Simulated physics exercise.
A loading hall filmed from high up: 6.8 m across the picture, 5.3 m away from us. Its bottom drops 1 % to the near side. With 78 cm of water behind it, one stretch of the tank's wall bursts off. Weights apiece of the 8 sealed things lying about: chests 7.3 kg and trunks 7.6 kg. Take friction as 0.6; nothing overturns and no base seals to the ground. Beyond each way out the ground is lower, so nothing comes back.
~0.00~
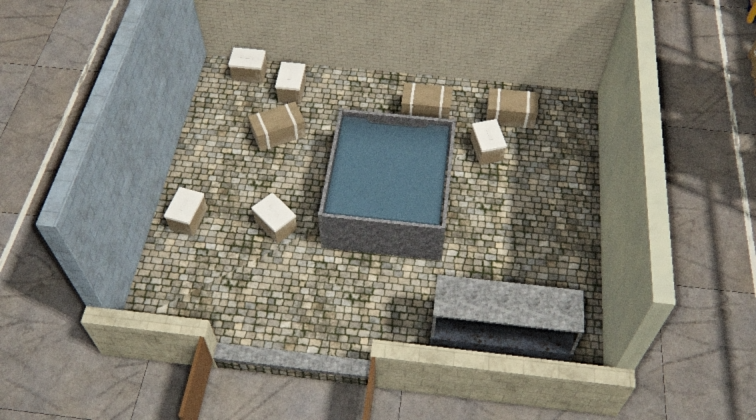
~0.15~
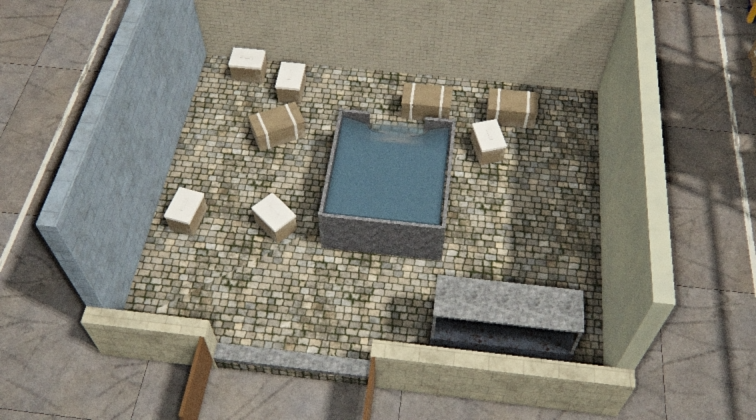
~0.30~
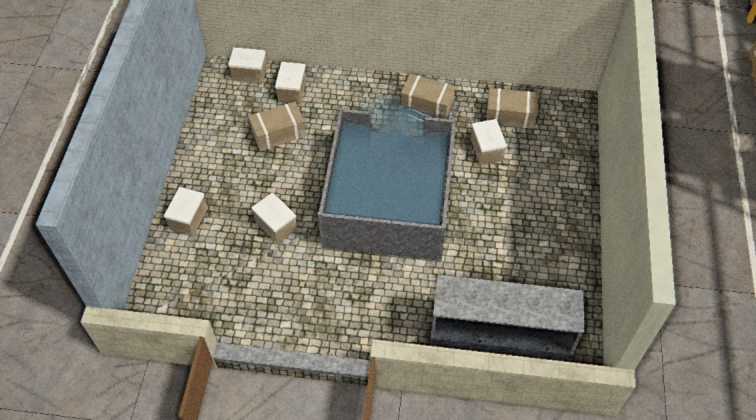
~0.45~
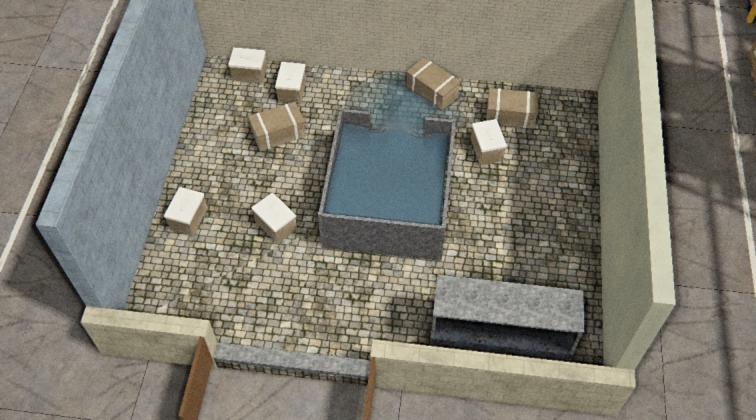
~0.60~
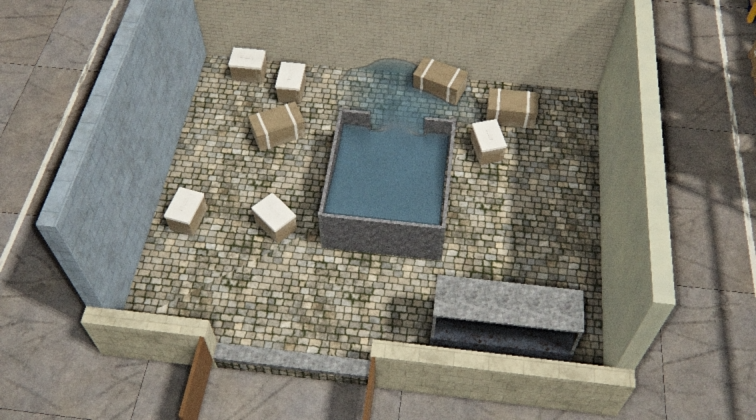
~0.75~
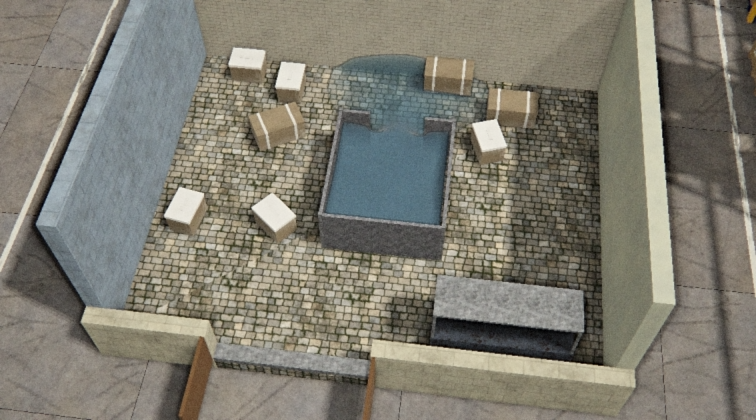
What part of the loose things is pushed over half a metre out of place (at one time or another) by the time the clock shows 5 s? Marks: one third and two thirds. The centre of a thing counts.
Share: From one to two thirds.
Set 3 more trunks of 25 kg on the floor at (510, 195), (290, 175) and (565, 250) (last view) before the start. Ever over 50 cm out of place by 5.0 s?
In that order: Short of it, under, more.
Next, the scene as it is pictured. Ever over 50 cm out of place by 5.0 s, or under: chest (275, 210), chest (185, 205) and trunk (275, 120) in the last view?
In that order: Under, more, less.
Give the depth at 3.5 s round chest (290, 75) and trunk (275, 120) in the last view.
Roughly 3 and 2 cm.
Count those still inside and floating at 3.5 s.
2 of them.
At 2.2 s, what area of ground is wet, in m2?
Roughly 14 m2.
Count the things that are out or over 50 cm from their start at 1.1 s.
By then 1.
After 1.1 s 1 of 8 are over 50 cm from their spots; 1 afloat.
After 2.2 s 4 of 8 are over 50 cm from their spots; 2 afloat.
After 3.5 s 4 of 8 are over 50 cm from their spots; 2 afloat.
After 5.0 s 5 of 8 are over 50 cm from their spots, and 5 have been at some point; 2 afloat.
